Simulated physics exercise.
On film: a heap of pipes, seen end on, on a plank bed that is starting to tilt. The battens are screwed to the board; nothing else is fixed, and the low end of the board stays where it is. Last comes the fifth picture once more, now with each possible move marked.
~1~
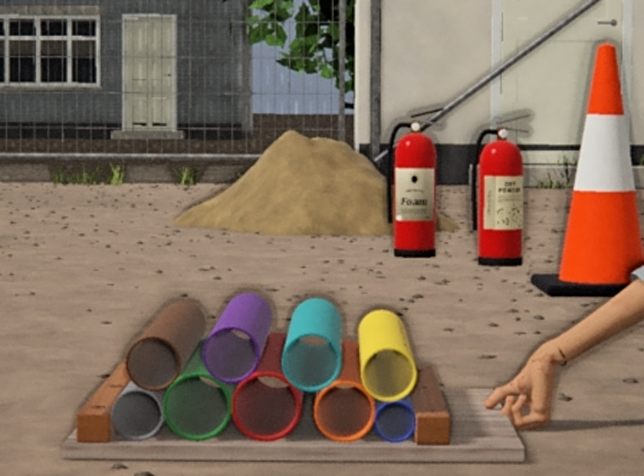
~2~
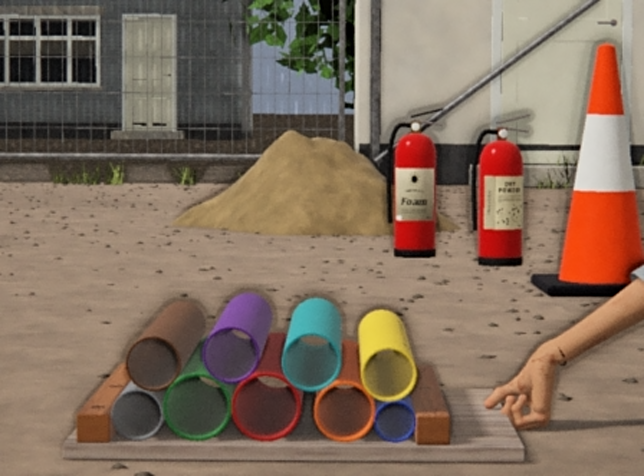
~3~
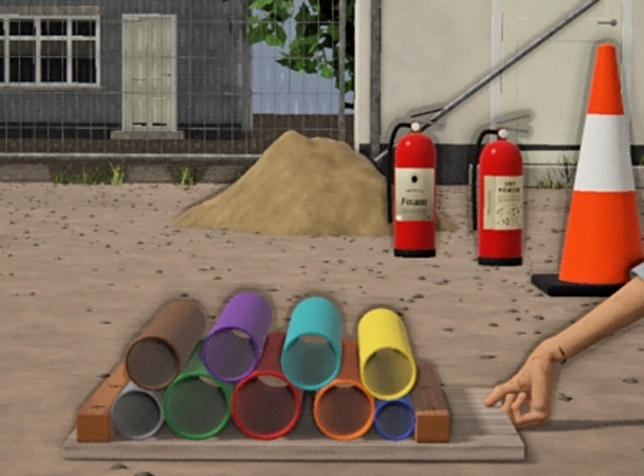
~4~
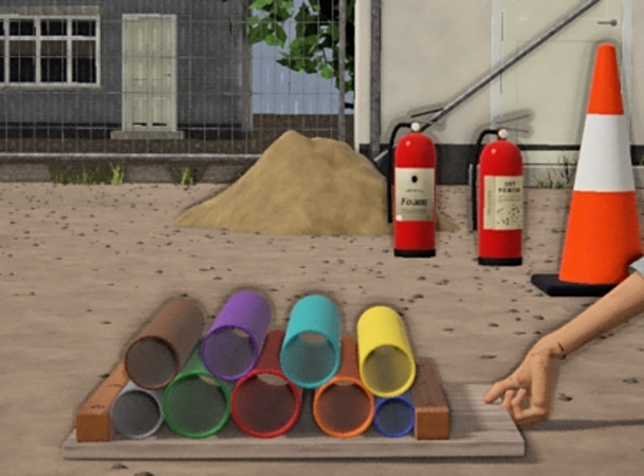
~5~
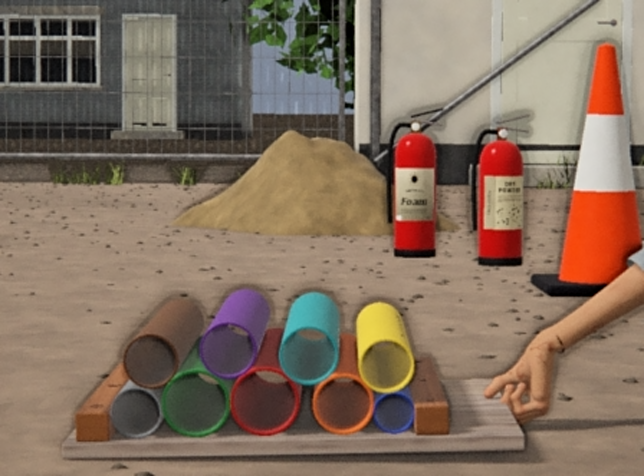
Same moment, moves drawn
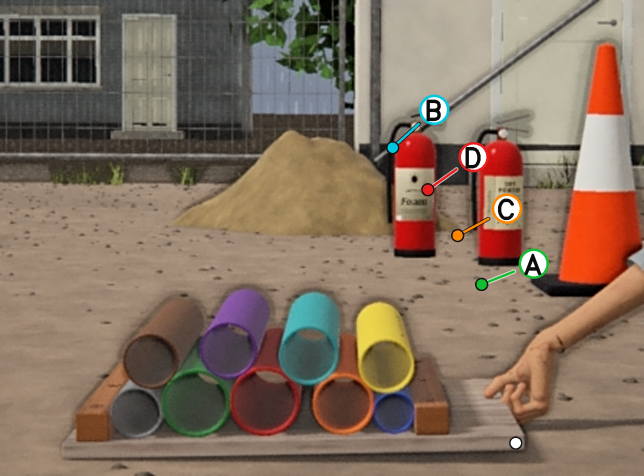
In a yard, colourful pipes lie stacked on a board that barely moves beside a hand.
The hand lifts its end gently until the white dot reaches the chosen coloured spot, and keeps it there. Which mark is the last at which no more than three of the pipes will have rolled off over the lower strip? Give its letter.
Up to B.
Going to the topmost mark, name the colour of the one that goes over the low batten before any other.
The brown one.
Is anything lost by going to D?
Yes.
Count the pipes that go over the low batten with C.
The count is one.
On the marked copy, A at (482, 285); B at (393, 147); C at (457, 236); D at (428, 190); the white dot at (516, 443).
With B. Early on, board at 22°.
Further on, board at 42°.
At the end, board at 43°, three over the low batten (turquoise, brown, purple).
As for the rest, A one over the low batten (brown); C one over the low batten (brown); D two over the low batten (brown, purple).
